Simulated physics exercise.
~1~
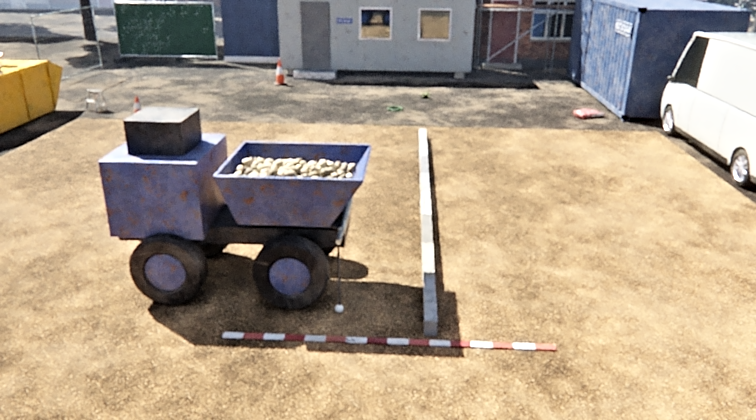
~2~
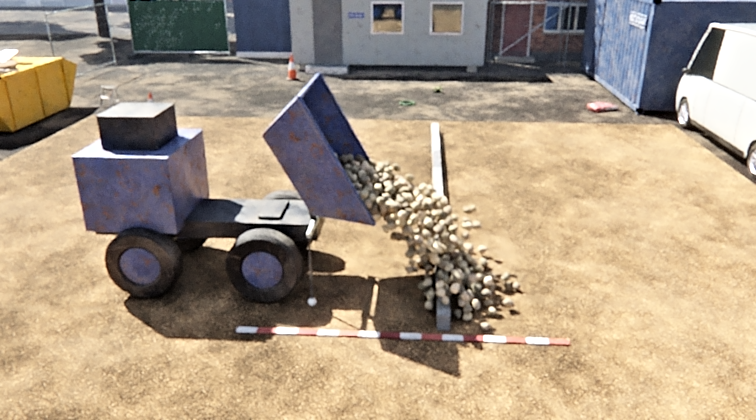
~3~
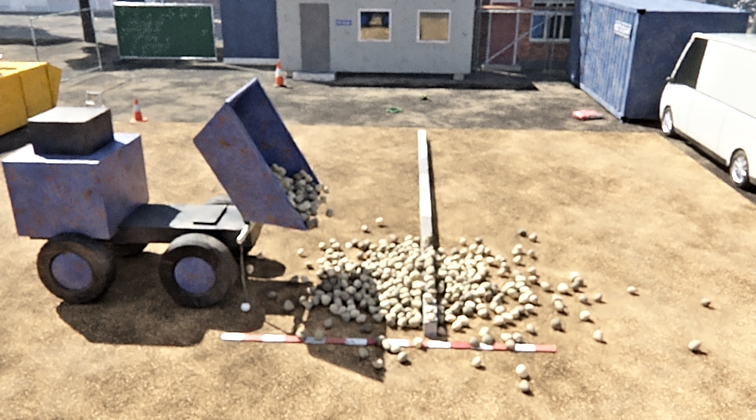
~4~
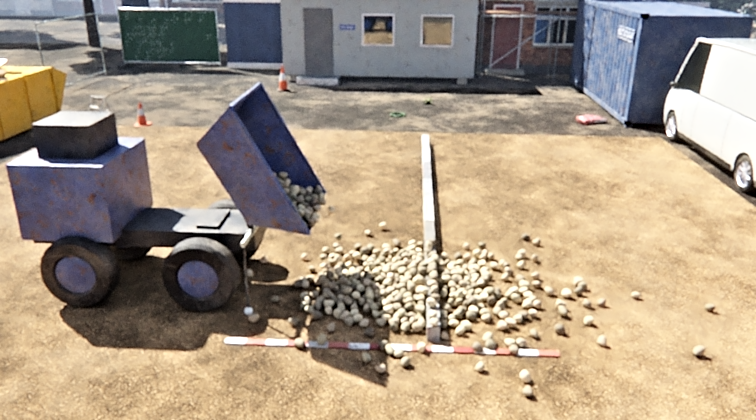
In a sandy yard, a blue dumper tips pale stones across a low kerb, keeping some.
